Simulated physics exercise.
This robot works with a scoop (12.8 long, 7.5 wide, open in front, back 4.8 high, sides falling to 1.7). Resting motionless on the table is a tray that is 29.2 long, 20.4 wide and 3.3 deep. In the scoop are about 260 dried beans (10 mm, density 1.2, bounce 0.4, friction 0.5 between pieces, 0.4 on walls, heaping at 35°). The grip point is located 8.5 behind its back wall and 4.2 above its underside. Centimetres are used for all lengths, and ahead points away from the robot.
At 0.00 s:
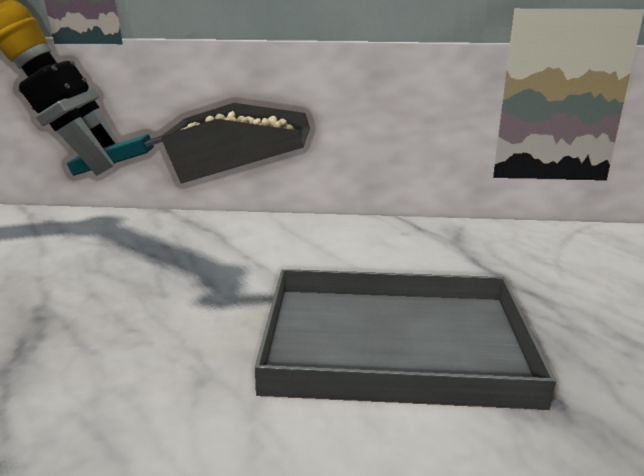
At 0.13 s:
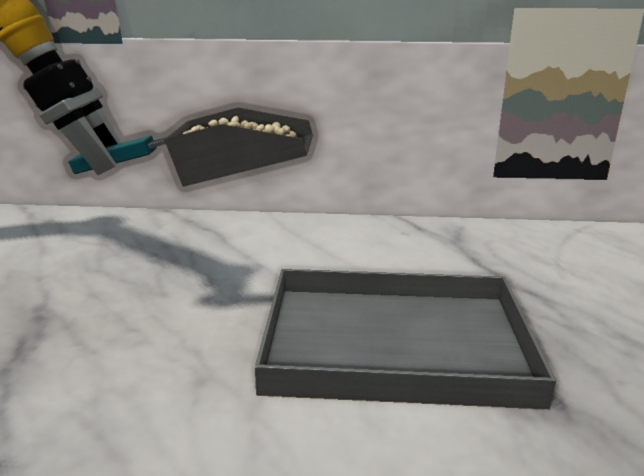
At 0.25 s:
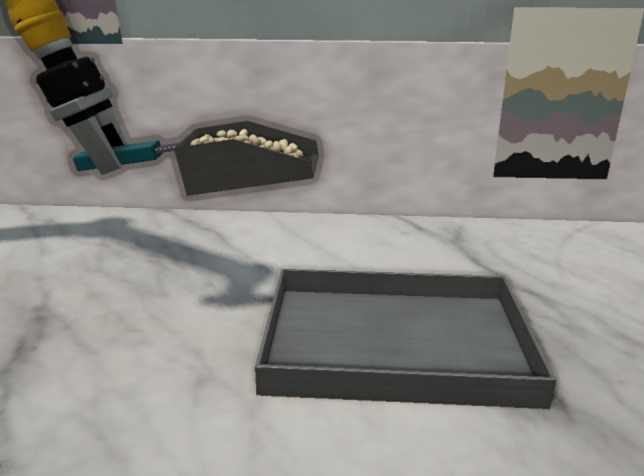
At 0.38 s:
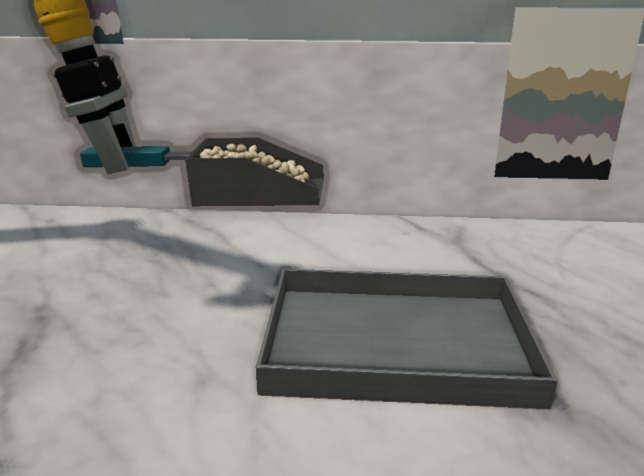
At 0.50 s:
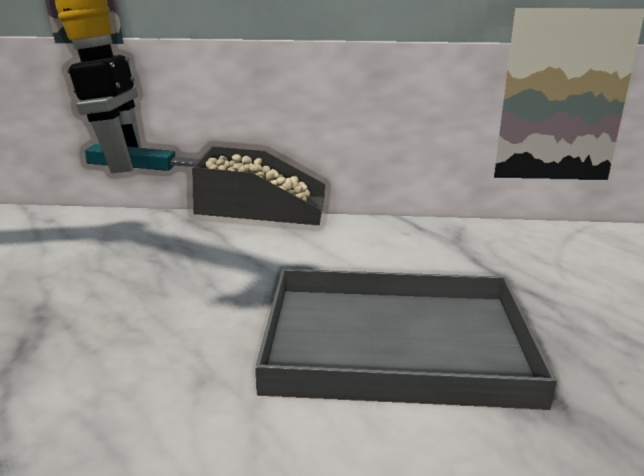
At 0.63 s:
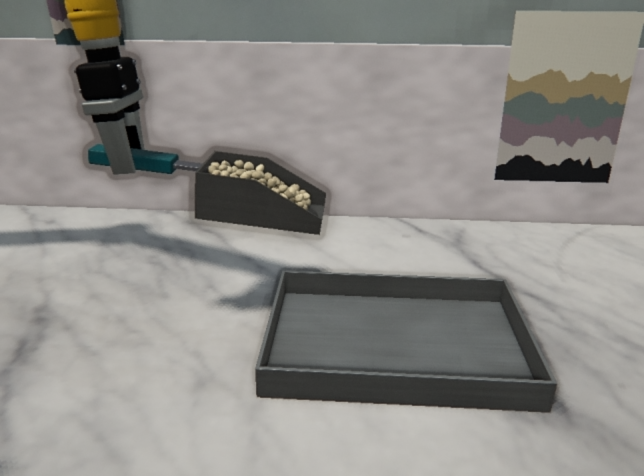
A robot arm lowered a dark scoop of pale beans and shifted it slightly right, gradually tilting it from leaning back to slightly forward, while an empty gray tray sat still on the marble table.
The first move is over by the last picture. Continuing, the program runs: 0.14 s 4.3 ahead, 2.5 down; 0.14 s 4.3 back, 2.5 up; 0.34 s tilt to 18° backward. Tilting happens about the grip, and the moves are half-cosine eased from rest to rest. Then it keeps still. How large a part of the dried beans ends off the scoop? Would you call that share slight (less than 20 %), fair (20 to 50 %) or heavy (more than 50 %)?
I would call it fair, 20 to 50 %.
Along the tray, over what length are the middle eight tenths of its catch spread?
It covers roughly 14 centimetres.
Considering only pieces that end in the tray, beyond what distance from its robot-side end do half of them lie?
The catch is centred some 12 cm from the robot-side end.
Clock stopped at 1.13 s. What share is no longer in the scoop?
Share out so far: Near 30 %.
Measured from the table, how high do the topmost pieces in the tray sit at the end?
The heap reaches close to 1.5 cm above the table.
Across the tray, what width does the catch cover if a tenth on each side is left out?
Some 10 cm.
After 0.88 s, tilted 6° forward, highest piece 20 above the table; 206 on the scoop, 1 in the tray, 50 in flight or on a rim.
After 1.13 s, tilted 11° backward, highest piece 24 above the table; 183 on the scoop, 69 in the tray, 5 in flight or on a rim.
After 1.45 s, tilted 18° backward, highest piece 26 above the table; 183 on the scoop, 74 in the tray.
After 2.50 s, tilted 18° backward, highest piece 26 above the table; 183 on the scoop, 74 in the tray.
In the end, 183 on the scoop, 74 in the tray. That is 29 % off the scoop.
